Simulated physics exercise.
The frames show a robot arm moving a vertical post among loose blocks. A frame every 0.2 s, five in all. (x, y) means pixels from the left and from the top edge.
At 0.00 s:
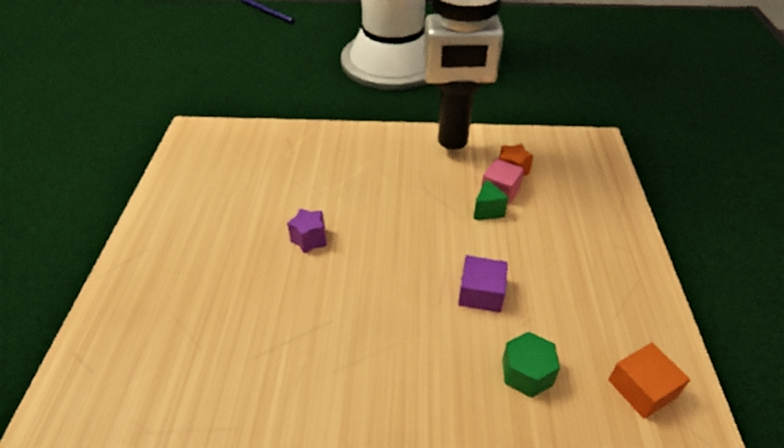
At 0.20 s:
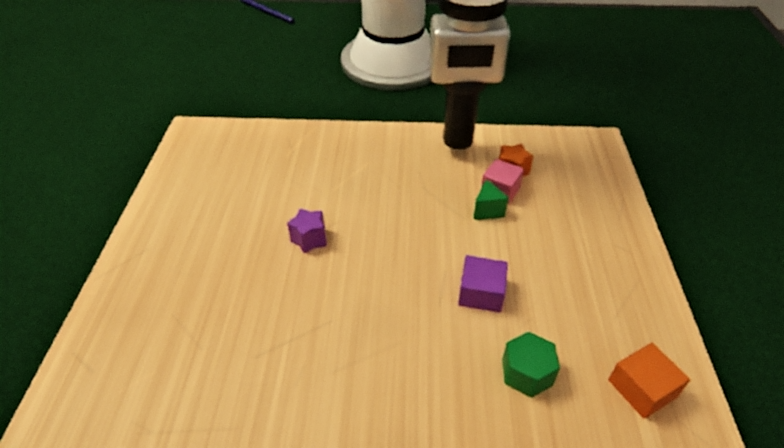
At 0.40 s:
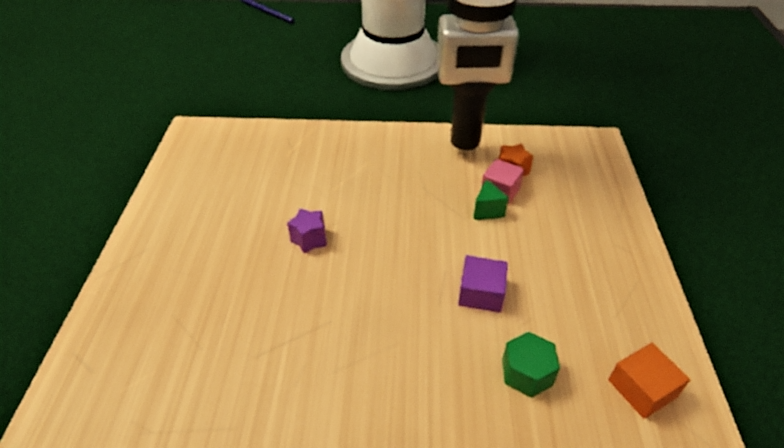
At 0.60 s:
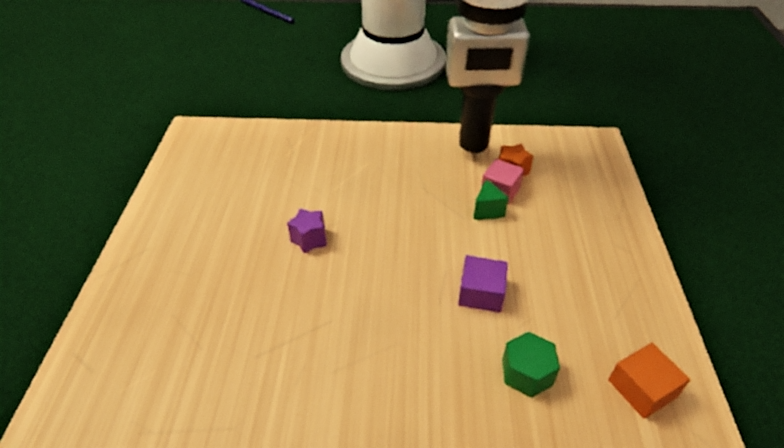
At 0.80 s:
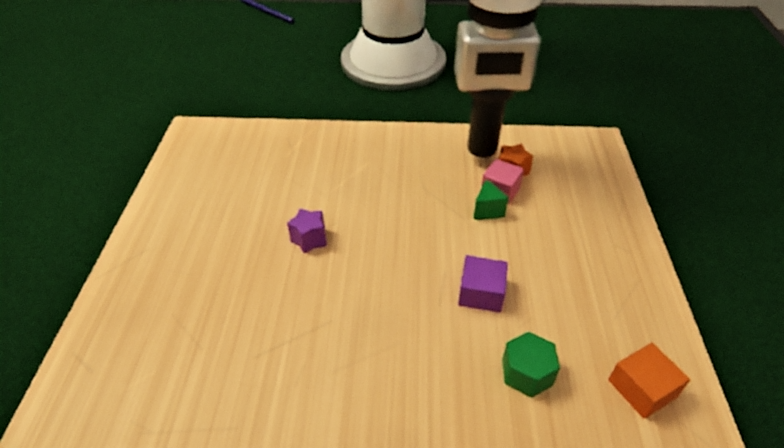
A robot arm's dark vertical post slides slowly rightward and slightly nearer along the far edge of a pale wooden board on dark green cloth, seen from above by a still camera. It closes in beside a cluster of an orange star, pink block and green triangular block. The purple star at left, purple cube, green hexagonal block and orange cube nearer the viewer stay still.
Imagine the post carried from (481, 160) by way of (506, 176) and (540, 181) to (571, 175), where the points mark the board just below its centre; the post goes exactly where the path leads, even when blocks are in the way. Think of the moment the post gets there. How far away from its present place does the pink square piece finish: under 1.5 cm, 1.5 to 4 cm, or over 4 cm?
It ends 1.5 to 4 cm away.
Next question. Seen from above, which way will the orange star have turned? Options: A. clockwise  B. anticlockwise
Answer: A.
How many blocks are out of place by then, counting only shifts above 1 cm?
It moves two blocks.
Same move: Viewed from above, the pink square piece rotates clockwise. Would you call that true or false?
That is true.
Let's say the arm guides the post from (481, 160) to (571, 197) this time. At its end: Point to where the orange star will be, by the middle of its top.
Pixel (606, 190).
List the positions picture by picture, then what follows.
In the first picture, lower end of the post (453, 141), tops of blocks, green triangular block (491, 192), pink square piece (504, 171), orange star (516, 152).
In the second picture, post (458, 141), blocks as before.
In the third picture, post (465, 141), blocks as before.
In the fourth picture, post (474, 144), blocks as before.
In the fifth picture, post (482, 148), green triangular block (491, 192), pink square piece (504, 171), orange star (516, 152).
What follows on the original path. One third of the way, post (508, 164); pink square piece (511, 181), turned 20° clockwise; orange star (542, 165).
Two thirds of the way, post (543, 169); pink square piece (517, 184), turned 40° clockwise; orange star (571, 175), turned 30° clockwise.
At the end, post (574, 164); green triangular block not moved; pink square piece (517, 184), turned 40° clockwise; orange star (585, 176), turned 70° clockwise.
